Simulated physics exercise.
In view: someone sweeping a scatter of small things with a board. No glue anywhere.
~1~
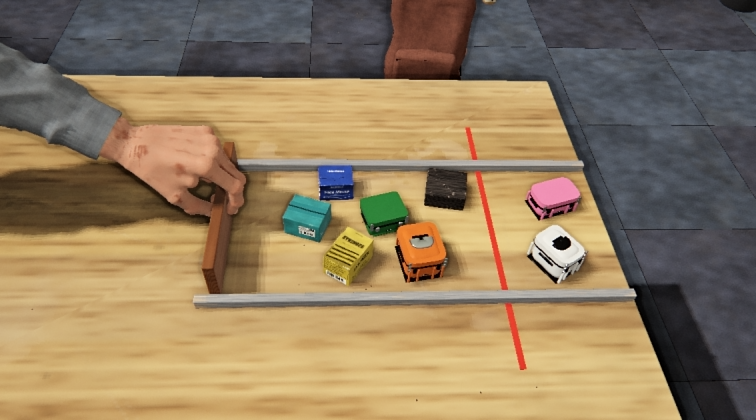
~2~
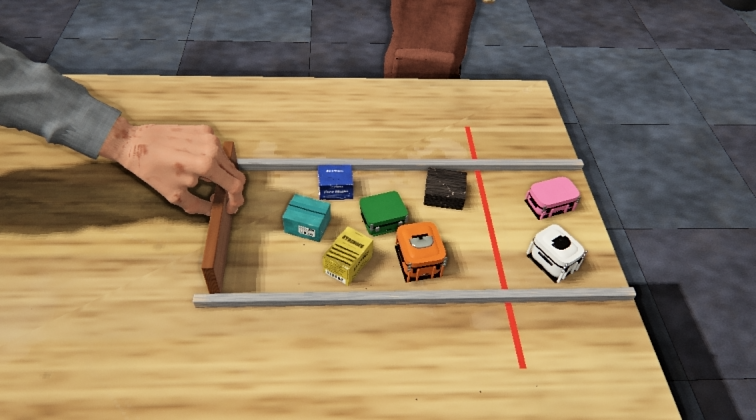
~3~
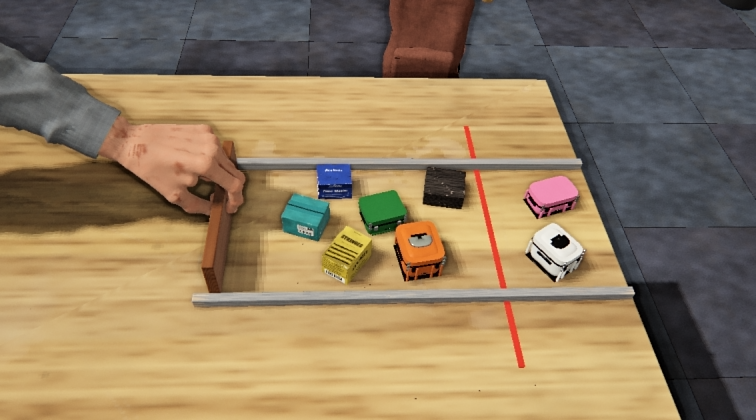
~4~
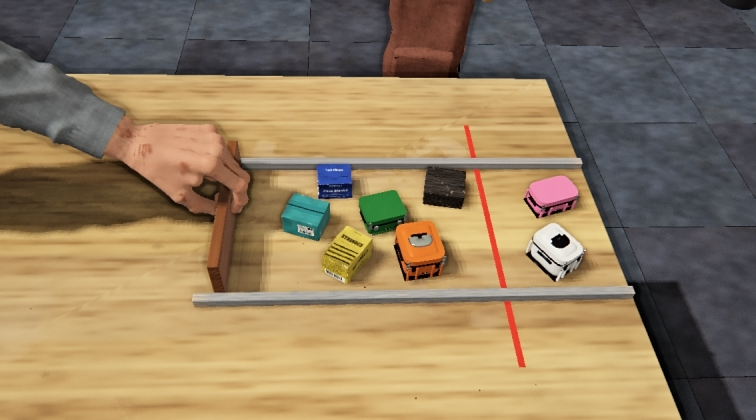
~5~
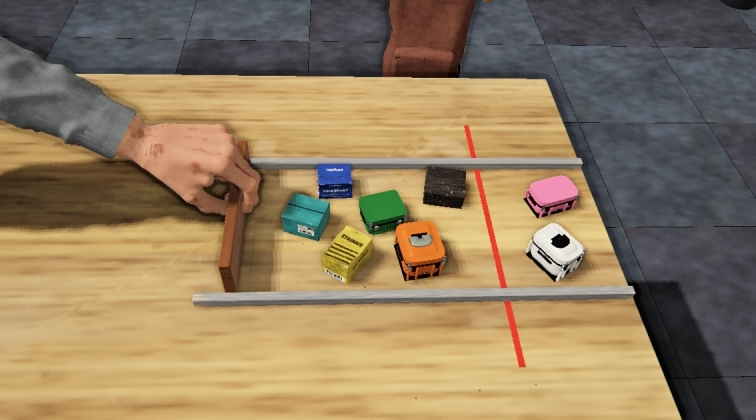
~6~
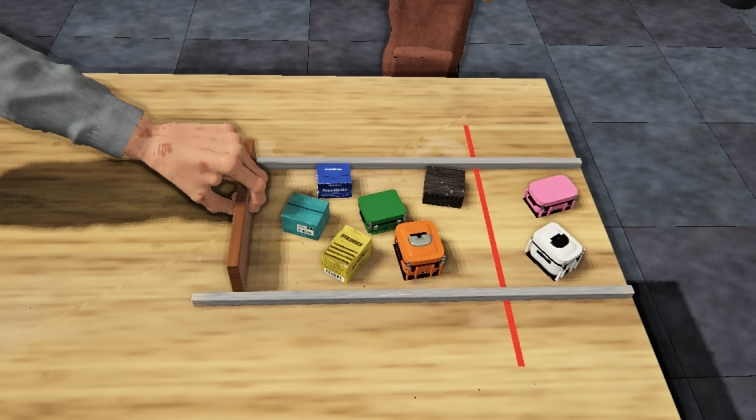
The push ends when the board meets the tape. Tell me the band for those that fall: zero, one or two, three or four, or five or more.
In the end the number that fall off is zero.
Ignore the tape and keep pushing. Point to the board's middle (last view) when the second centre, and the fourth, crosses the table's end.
At (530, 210) for the second, at (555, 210) for the fourth.
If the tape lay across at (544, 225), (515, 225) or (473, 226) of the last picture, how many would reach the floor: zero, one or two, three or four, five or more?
For each place: Either one or two; one to two; not one.
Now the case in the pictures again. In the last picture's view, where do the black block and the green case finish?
The black block at (534, 186), the green case at (545, 216).
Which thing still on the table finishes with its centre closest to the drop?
Foremost is the pink case.
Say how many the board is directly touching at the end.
That makes 3.
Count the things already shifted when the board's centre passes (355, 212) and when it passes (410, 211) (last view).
4 and 6.
Early on, none off yet; pink case at rest near (550, 196); white case at rest near (554, 251); black block at rest near (444, 187).
A while later, none off yet; pink case at rest near (550, 196); white case at rest near (554, 251); black block travelled about its own width near (469, 186).
Finally, the number that fall off is zero.
